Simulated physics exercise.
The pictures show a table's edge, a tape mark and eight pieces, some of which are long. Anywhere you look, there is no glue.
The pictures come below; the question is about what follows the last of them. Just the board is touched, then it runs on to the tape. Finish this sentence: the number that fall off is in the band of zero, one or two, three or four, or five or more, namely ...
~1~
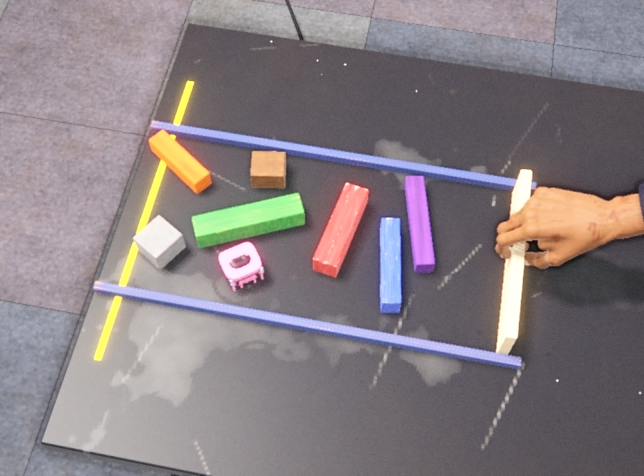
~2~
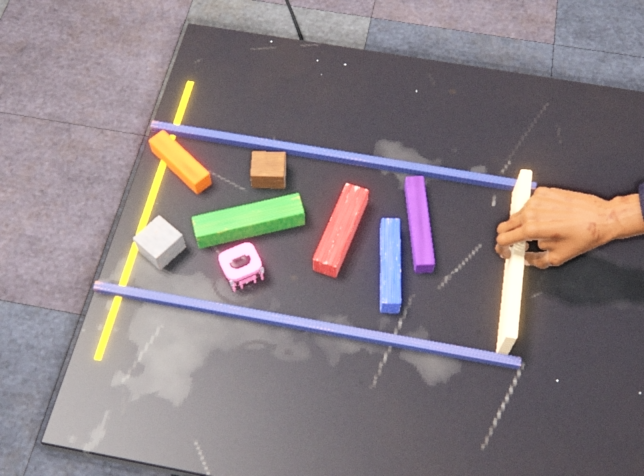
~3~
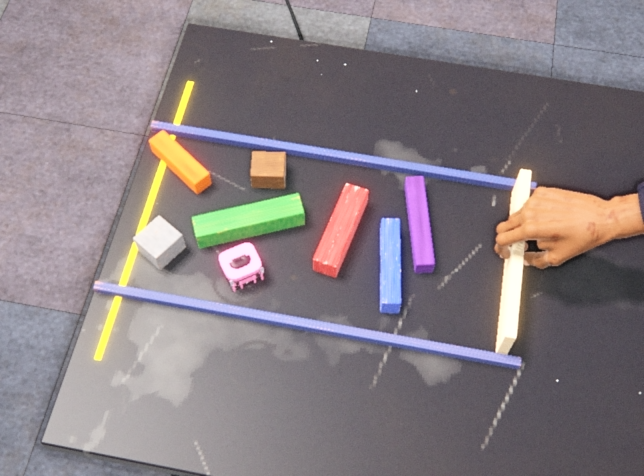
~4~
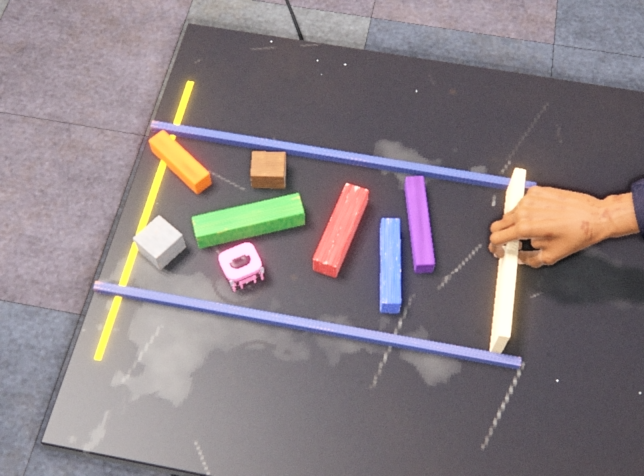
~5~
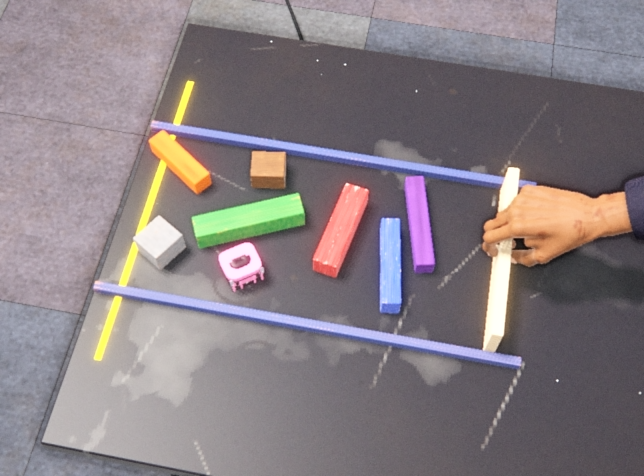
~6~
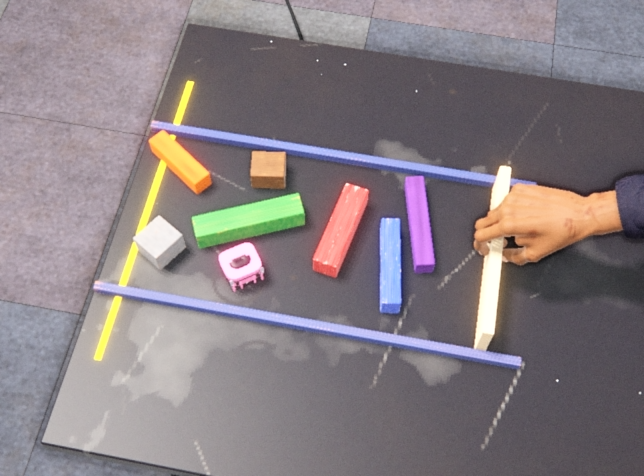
Namely five or more.
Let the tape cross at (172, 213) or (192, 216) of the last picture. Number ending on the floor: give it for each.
Tallies in order: 3 and 3.
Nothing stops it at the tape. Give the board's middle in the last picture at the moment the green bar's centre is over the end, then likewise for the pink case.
Middle approx. at (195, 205), then approx. at (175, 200).
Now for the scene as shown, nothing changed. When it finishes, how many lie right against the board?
Number in contact with it: 1.
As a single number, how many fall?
Total: 7.
Early on, none off yet; orange stick at rest near (180, 162); grey block moving near (153, 243); green bar travelled a little near (228, 220).
Finally, the number that fall off is five or more; lost, blue bar, red bar, brown block, pink case, green bar, grey block and orange stick.
